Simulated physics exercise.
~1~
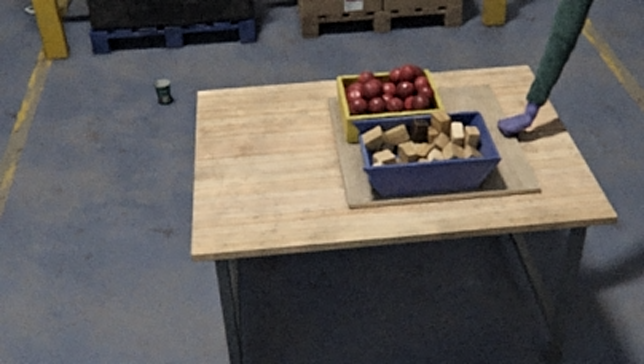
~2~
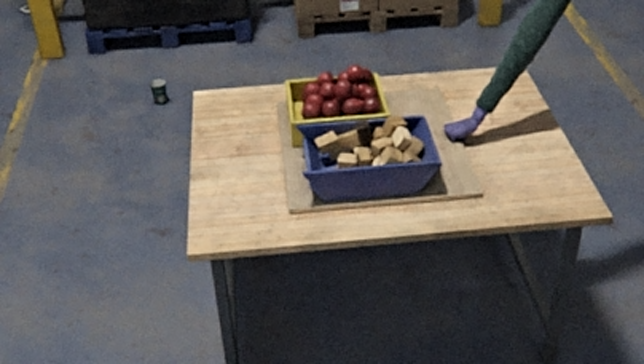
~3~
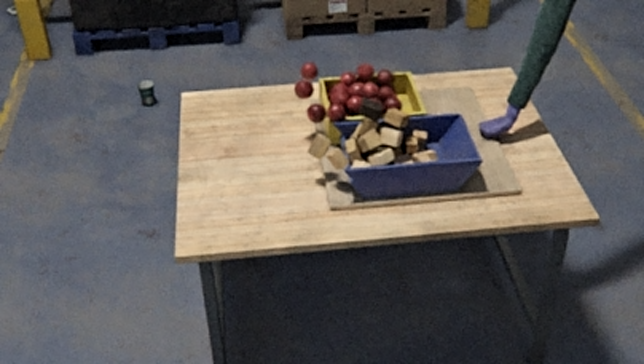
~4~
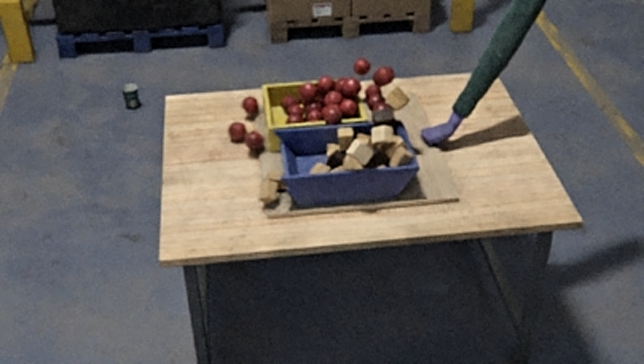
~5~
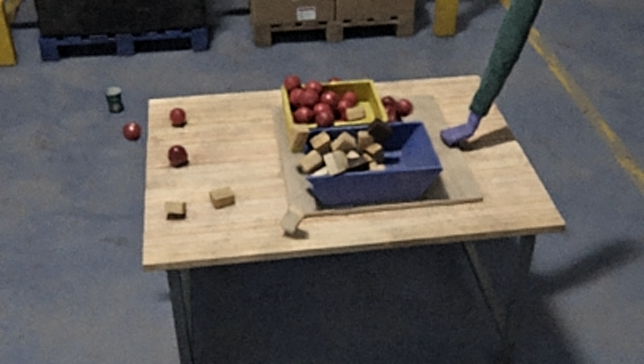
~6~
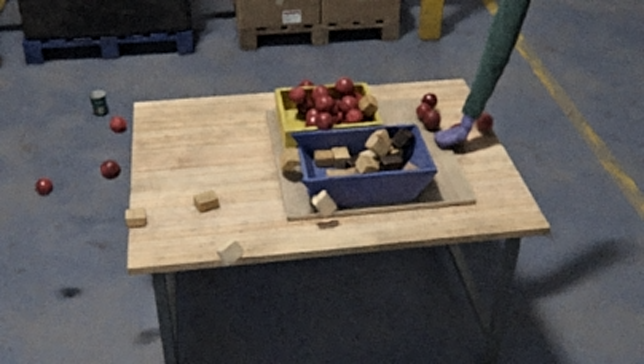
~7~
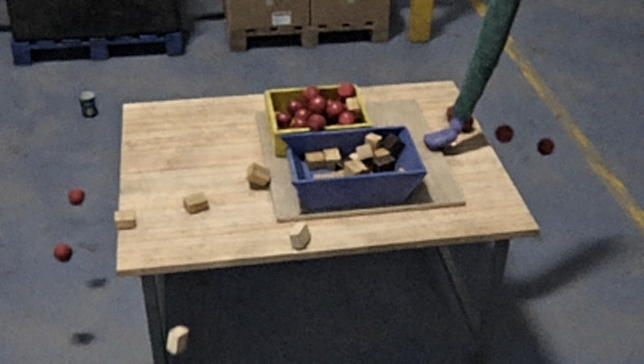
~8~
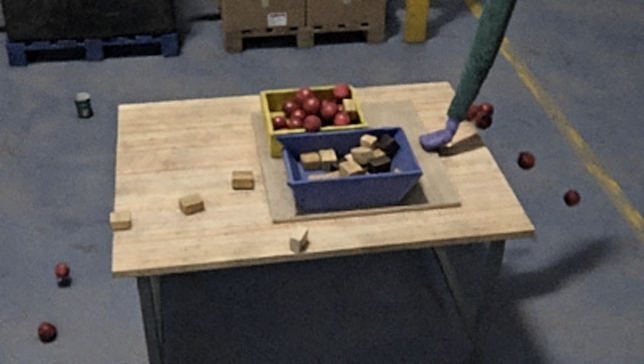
On a wooden table, a gloved hand beside shifting crates as apples and blocks spill off.
